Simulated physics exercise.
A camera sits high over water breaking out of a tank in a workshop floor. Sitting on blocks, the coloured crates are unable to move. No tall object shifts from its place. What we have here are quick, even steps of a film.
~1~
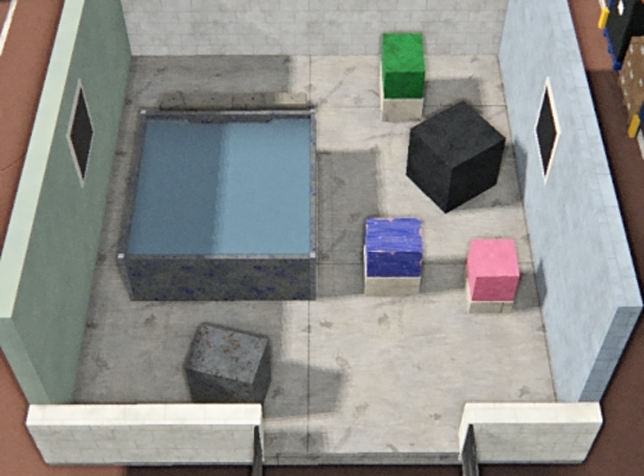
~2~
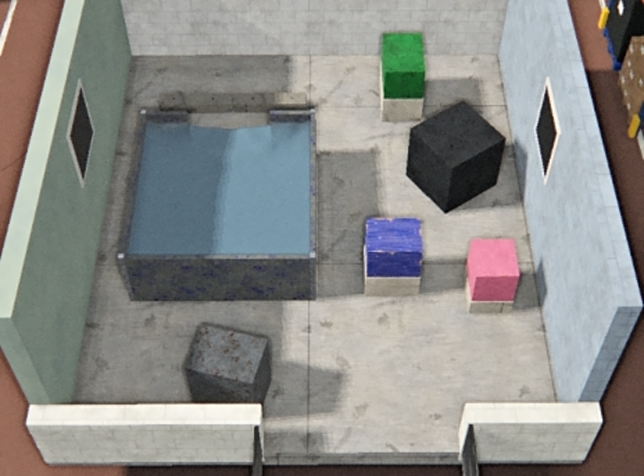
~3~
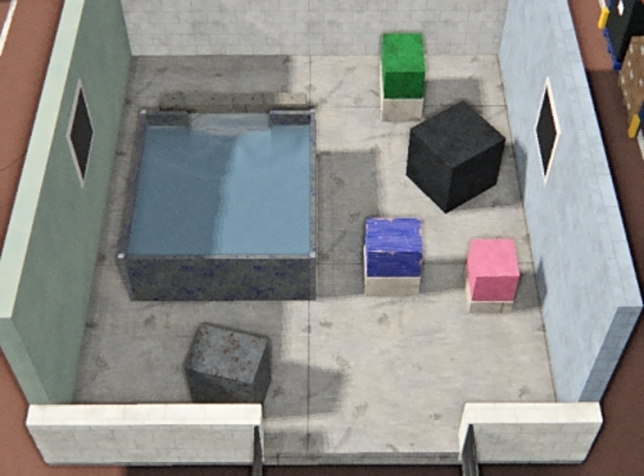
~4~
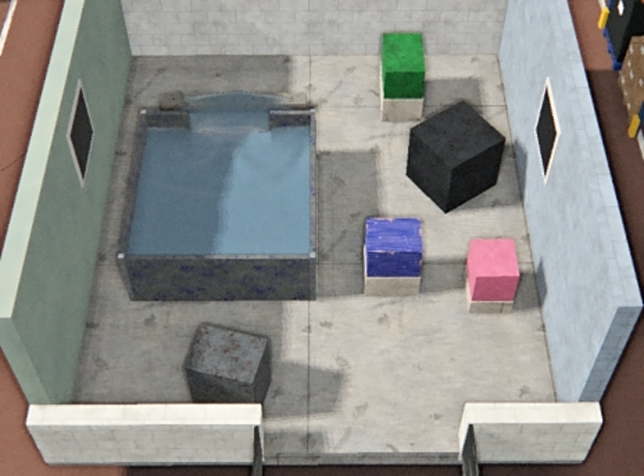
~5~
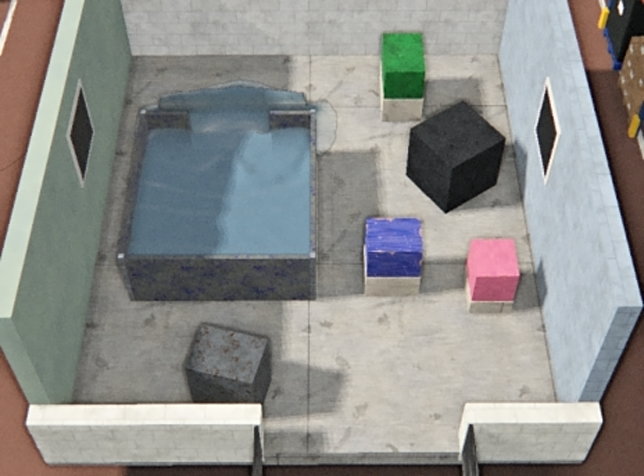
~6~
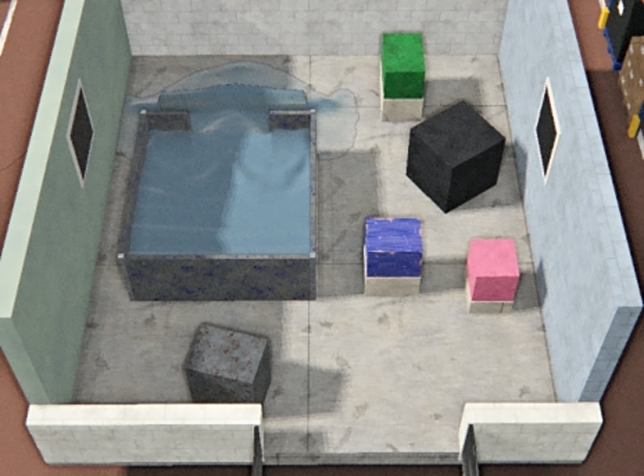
Water sits still in a dark-walled tank on a workshop floor, near green, blue and pink crates and dark blocks. It then pours out through a gap in the tank's far side, bulging over the floor behind and spreading in a thin, rippling sheet toward the right, while the crates and blocks stay still.
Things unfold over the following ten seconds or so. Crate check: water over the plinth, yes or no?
Blue crate no, green crate no, pink crate no.
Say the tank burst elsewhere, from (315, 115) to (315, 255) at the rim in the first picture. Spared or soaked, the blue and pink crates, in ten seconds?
Observed: Blue is doused; pink is doused.
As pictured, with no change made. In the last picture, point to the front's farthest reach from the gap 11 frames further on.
I'd put it around (491, 55).
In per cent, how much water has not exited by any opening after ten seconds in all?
Near 94 percent, give or take.
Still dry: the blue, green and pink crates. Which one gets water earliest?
Note: The green crate is first.
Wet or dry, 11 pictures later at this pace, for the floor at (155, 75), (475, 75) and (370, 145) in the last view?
Status by point, in sequence: Waterlogged; waterlogged; waterlogged.
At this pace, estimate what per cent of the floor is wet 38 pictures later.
Close to 95 in a hundred, I think.
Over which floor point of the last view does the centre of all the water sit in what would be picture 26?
Around pixel (254, 165) of the last picture.
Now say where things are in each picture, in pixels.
Still water in the water tank at (224, 184), in the first frame.
Water pours out on the water tank's far side and has run to a hidden place, in the second frame.
Water pours out on the water tank's far side and has run to a hidden place, in the third frame.
Water pours out on the water tank's far side and has run to a hidden place, in the fourth frame.
Water pours out on the water tank's far side and has run to (327, 108), in the fifth frame.
Water pours out on the water tank's far side and has run to (347, 94), in the sixth frame.
A moment on, water covers 30 % of the floor; the blue crate not reached, the green crate water round its plinth, the pink crate not reached.
Next, water covers 40 % of the floor; the blue crate not reached, the green crate water round its plinth, the pink crate not reached.
Then, water covers 60 % of the floor; the blue crate water round its plinth, the green crate water round its plinth, the pink crate not reached.
Later, water covers 95 % of the floor; the blue crate water round its plinth, the green crate water round its plinth, the pink crate water round its plinth.
In the end, water covers 95 % of the floor; the blue crate stayed above the water, the green crate stayed above the water, the pink crate stayed above the water.
